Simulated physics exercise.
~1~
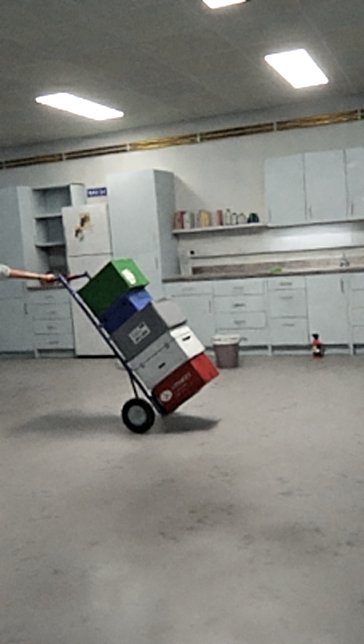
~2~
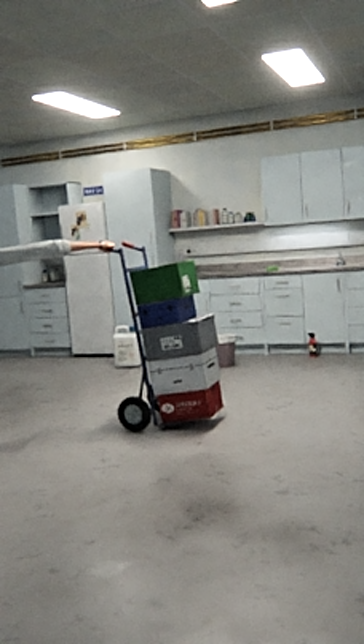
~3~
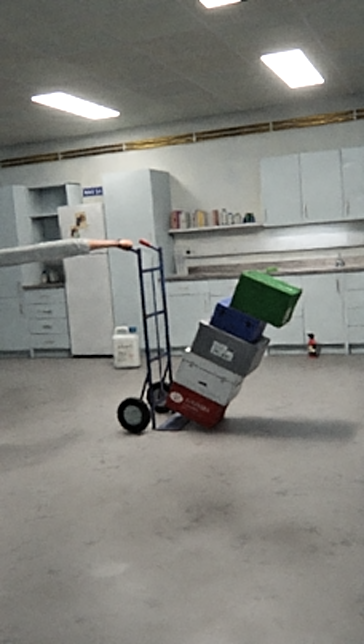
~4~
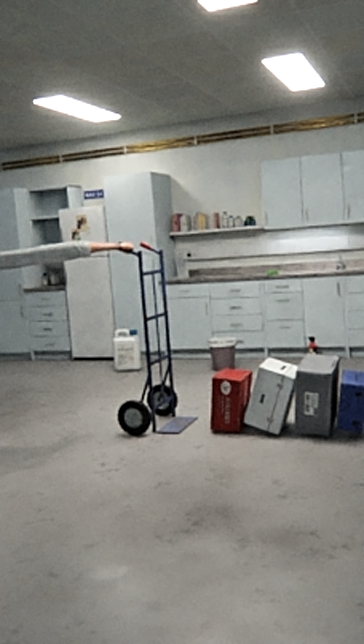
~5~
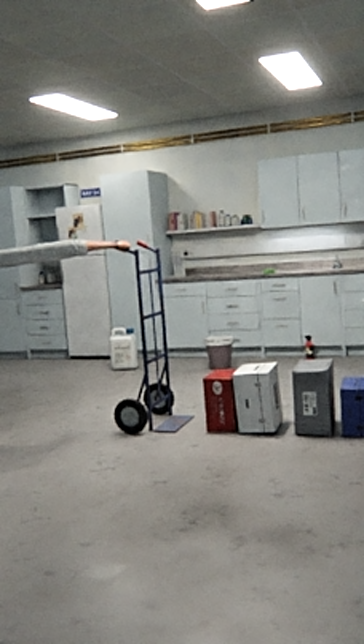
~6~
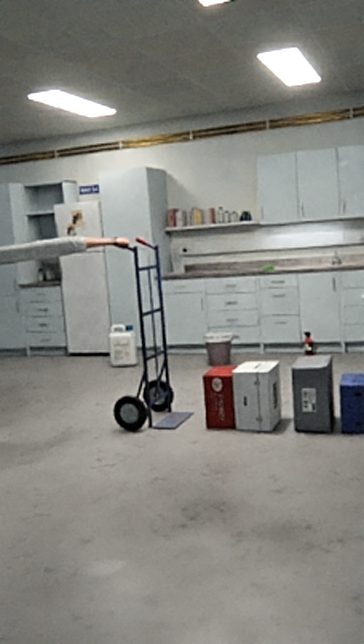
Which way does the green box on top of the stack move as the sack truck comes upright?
The green box moves to the right, away from the sack truck.
